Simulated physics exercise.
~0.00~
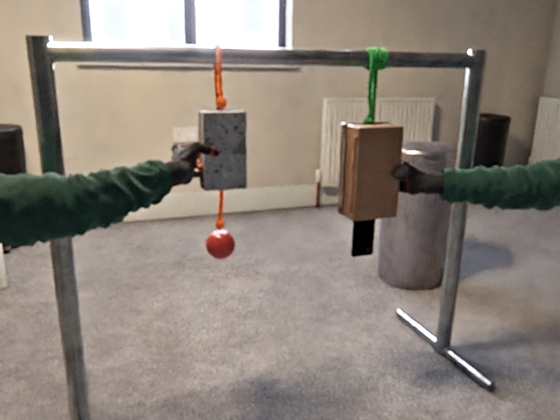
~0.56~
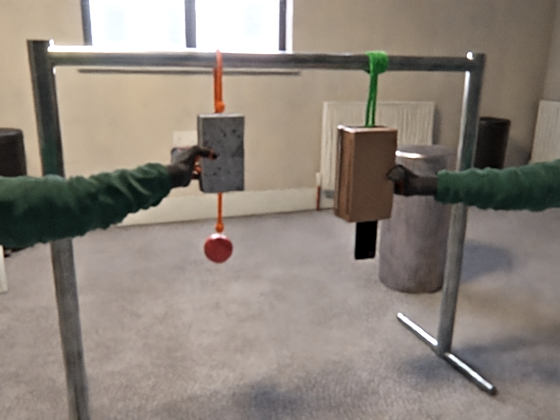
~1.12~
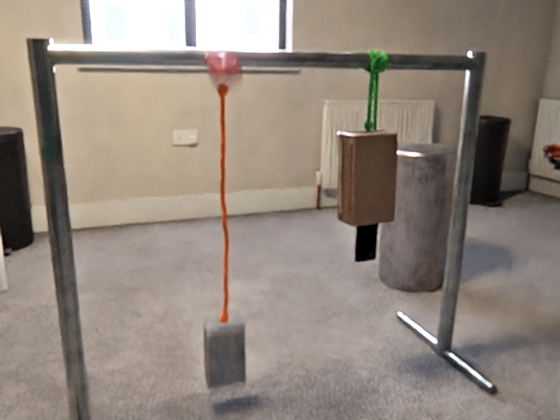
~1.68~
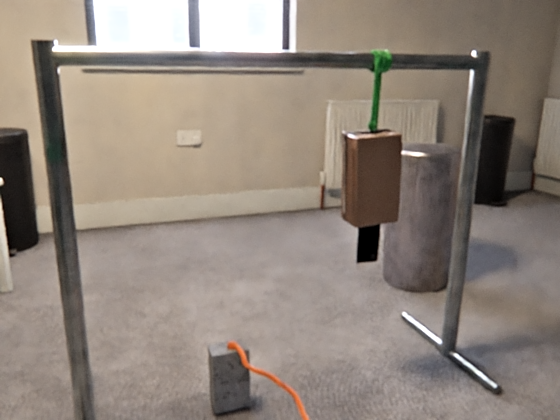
In a carpeted room, two hands release a grey block and brown box on a rail; the block drops, the box stays hanging.
